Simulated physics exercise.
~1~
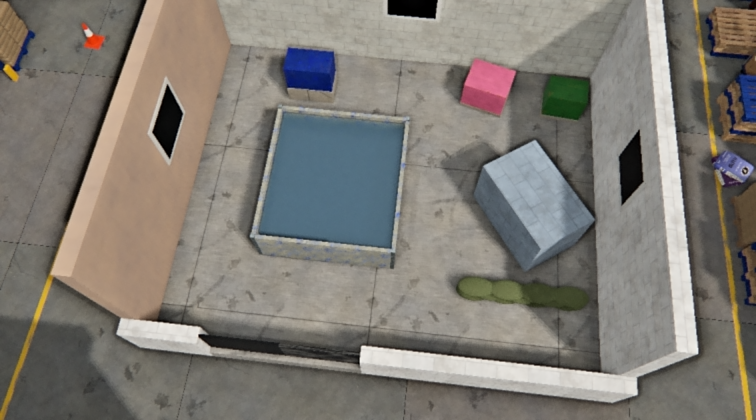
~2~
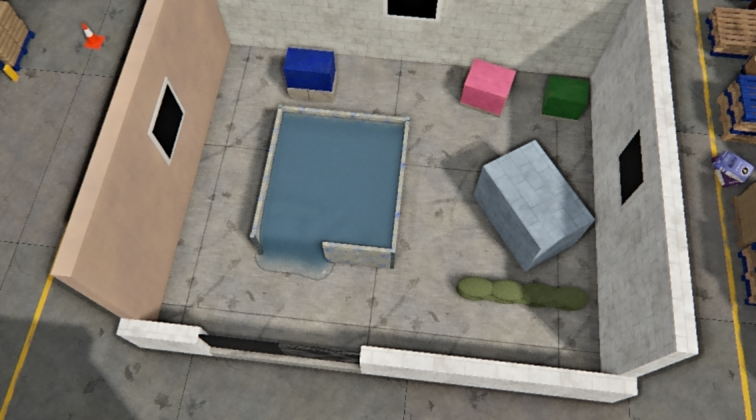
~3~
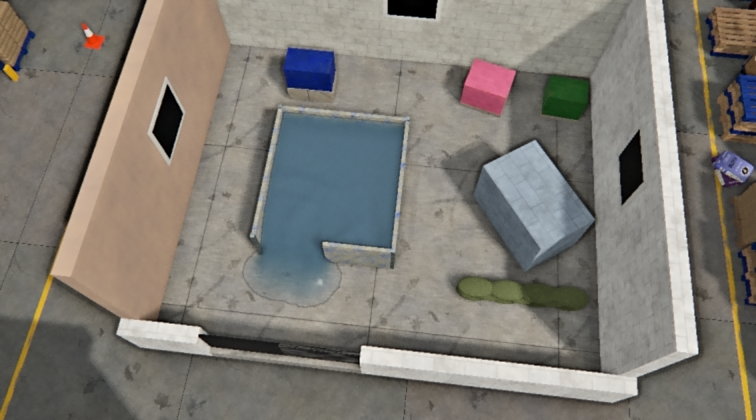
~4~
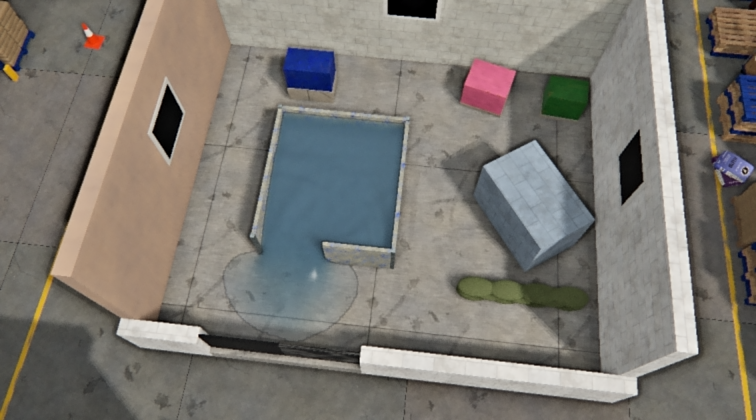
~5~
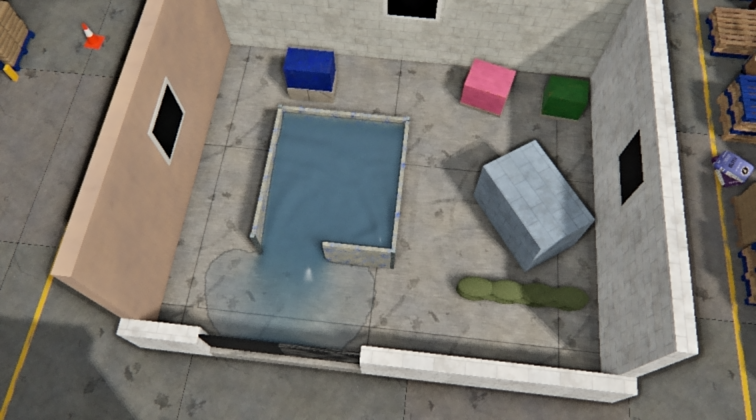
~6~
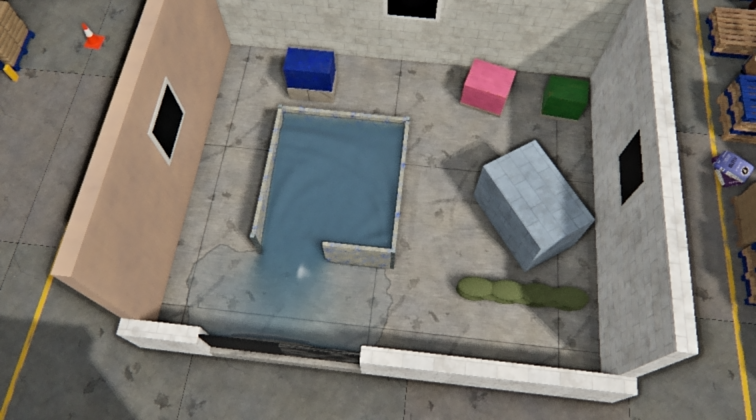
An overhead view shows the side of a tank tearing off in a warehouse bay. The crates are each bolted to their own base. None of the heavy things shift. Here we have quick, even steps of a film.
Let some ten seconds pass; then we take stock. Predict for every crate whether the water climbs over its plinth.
My prediction: The blue crate ends up dry; the green crate ends up wet; the pink crate ends up wet.
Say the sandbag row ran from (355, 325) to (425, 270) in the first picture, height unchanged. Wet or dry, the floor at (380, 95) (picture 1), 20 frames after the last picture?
At that place: Unflooded.
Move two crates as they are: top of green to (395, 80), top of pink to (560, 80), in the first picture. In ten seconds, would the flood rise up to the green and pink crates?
The green crate is flooded, and the pink crate is flooded.
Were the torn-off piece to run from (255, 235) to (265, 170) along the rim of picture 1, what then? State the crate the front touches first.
It's the blue one.
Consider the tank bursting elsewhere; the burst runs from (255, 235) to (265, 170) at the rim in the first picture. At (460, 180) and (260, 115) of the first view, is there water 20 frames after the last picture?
Waterless, submerged.
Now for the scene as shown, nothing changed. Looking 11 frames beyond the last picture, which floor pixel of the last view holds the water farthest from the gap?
My guess would be about (577, 379).
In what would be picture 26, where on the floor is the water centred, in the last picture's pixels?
Around pixel (328, 237).
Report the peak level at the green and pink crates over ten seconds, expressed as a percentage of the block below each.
Around 160 % and 220 %.
A moment on, water covers 15 % of the floor; the blue crate not reached, the green crate not reached, the pink crate not reached.
Next, water covers 35 % of the floor; the blue crate not reached, the green crate not reached, the pink crate not reached.
Then, water covers 60 % of the floor; the blue crate water round its plinth, the green crate not reached, the pink crate not reached.
Later, water covers 90 % of the floor; the blue crate water round its plinth, the green crate water round its plinth, the pink crate water round its plinth.
In the end, water covers 100 % of the floor; the blue crate stayed above the water, the green crate was topped, the pink crate was topped.
